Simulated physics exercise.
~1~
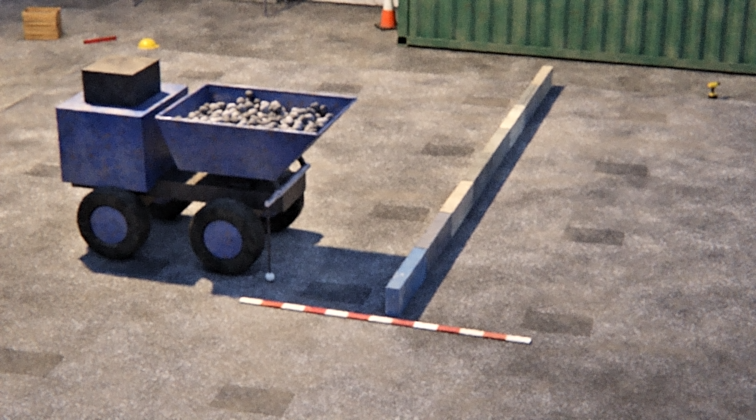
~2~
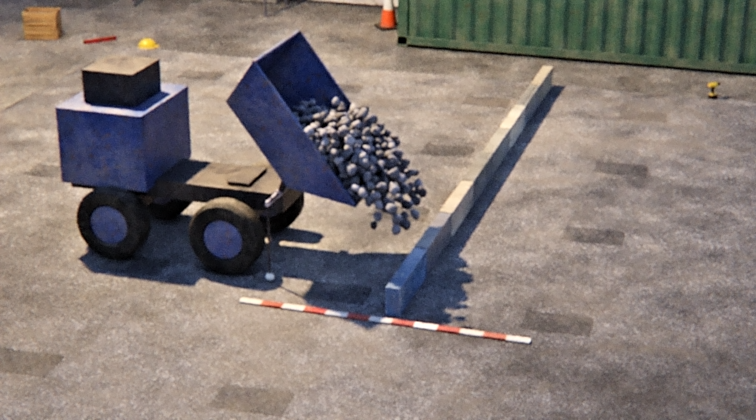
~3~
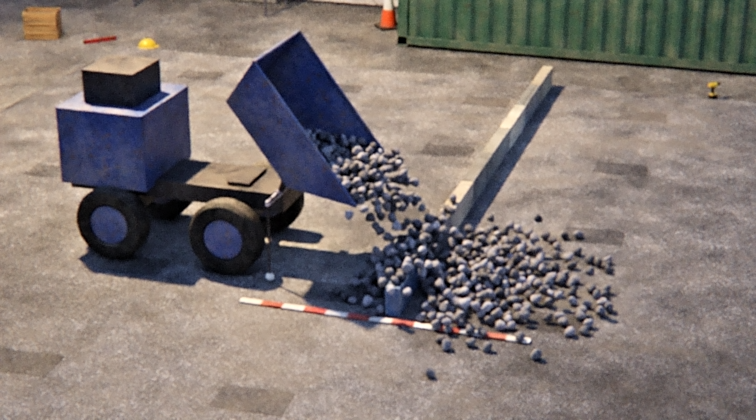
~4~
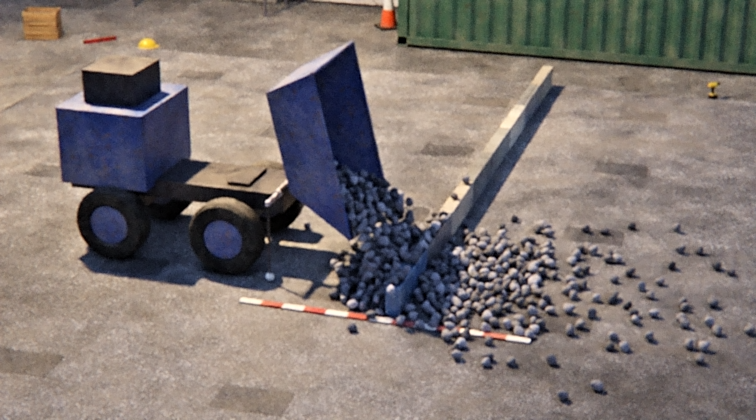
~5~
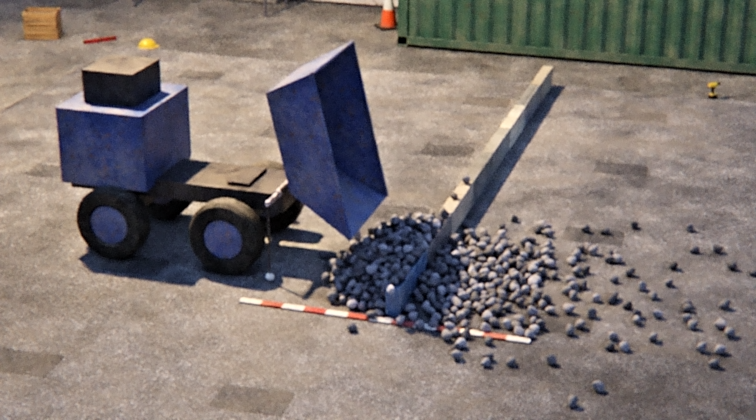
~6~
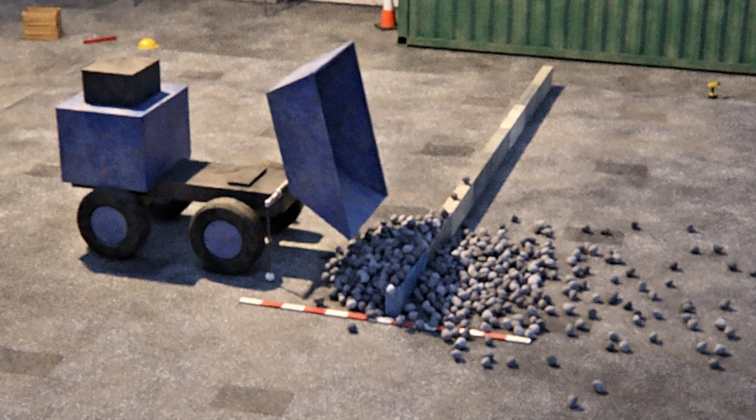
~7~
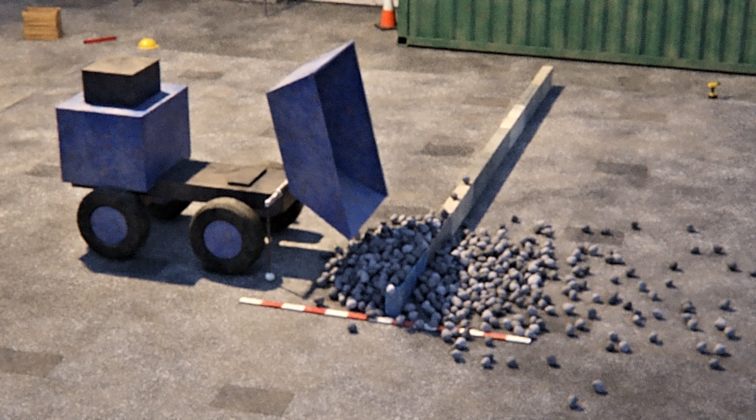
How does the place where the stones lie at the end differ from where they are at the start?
At the start the stones sit in the blue skip of the dumper. At the end they lie on the ground lower and to the right, heaped on both sides of the kerb's near end, with some scattered farther right.
